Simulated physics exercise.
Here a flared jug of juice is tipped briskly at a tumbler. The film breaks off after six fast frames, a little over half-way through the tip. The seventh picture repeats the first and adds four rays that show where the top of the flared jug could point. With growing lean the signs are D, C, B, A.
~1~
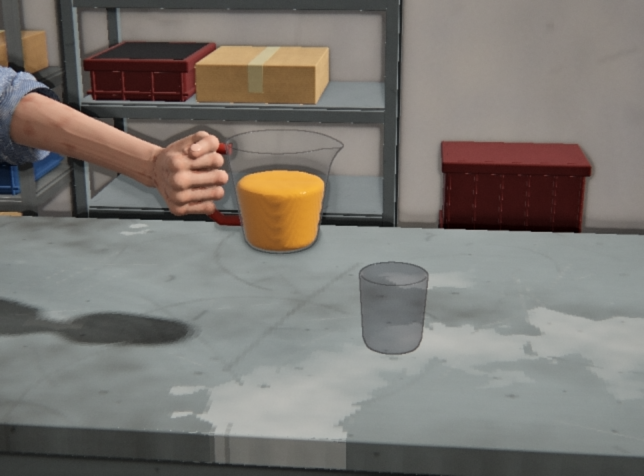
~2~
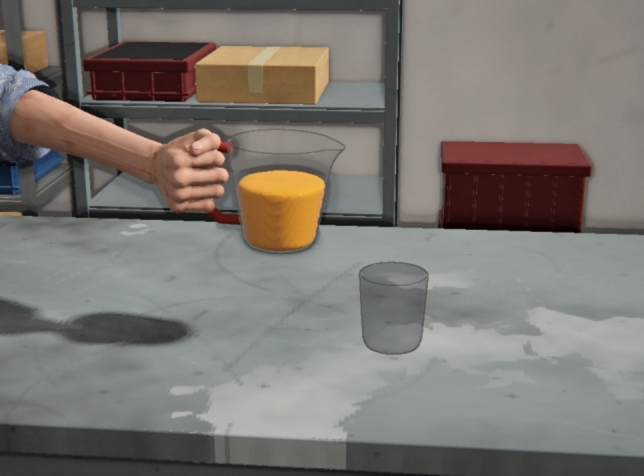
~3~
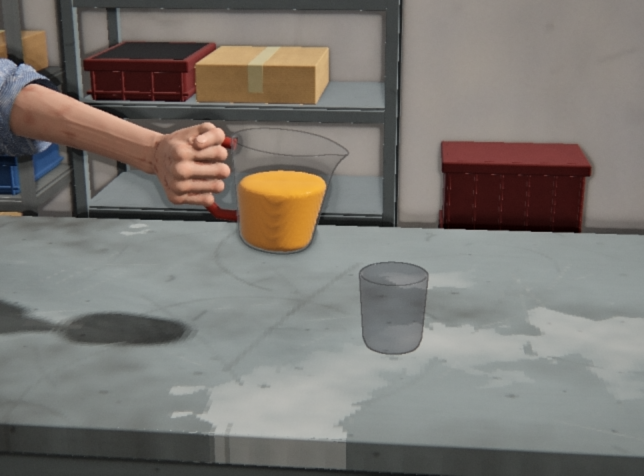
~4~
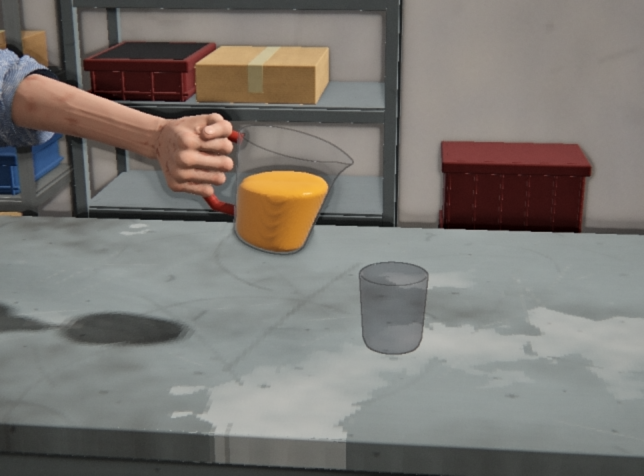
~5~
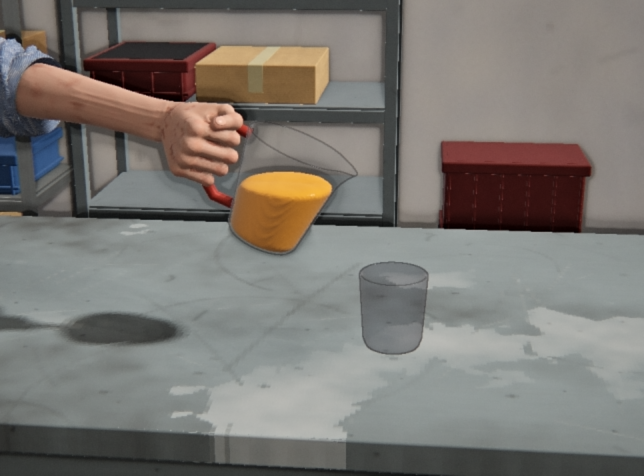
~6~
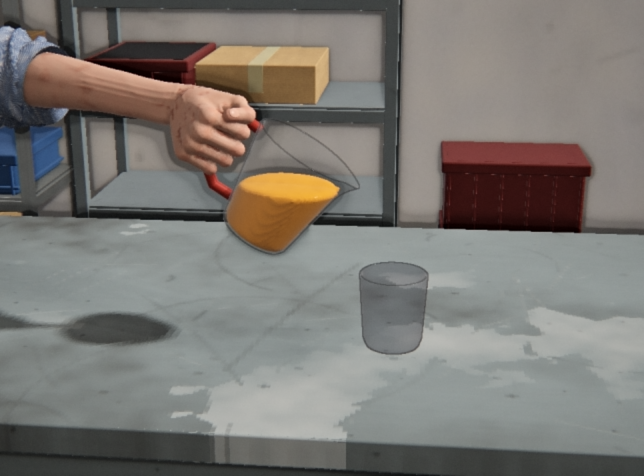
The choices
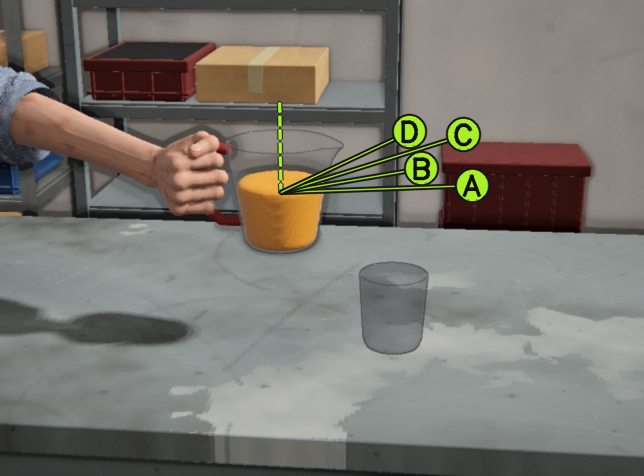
The video shows a hand holding a flared clear jug of orange juice by its red handle, upright at first and then tilting steadily to the right, while an empty tumbler stands still on the worn grey table.
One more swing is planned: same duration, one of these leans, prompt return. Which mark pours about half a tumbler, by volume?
Line D does it best.
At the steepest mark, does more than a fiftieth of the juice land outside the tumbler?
Yes, it does.
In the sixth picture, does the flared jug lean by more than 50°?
No.
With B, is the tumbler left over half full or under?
Over.
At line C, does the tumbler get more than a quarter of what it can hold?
Yes.
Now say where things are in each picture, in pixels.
In the first frame, upright, lip at (342, 145); rim of the tumbler round (394, 273); nothing has left yet.
In the second frame, upright, lip at (343, 147); nothing has left yet.
In the third frame, tipped about 7°, lip at (347, 153); nothing has left yet.
In the fourth frame, tipped about 14°, lip at (352, 162); nothing has left yet.
In the fifth frame, tipped about 23°, lip at (356, 173); nothing has left yet.
In the sixth frame, tipped about 33°, lip at (359, 186); nothing has left yet.
In lime, A at (455, 186); B at (404, 171); C at (447, 140); D at (394, 139).
With A, the tumbler ends with about 91 % of what it can hold; 20 % of the juice is spilt.
With B, the tumbler ends with about 88 % of what it can hold; 10 % of the juice is spilt.
With C, the tumbler ends with about 76 % of what it can hold.
With D, the tumbler ends with about 53 % of what it can hold.
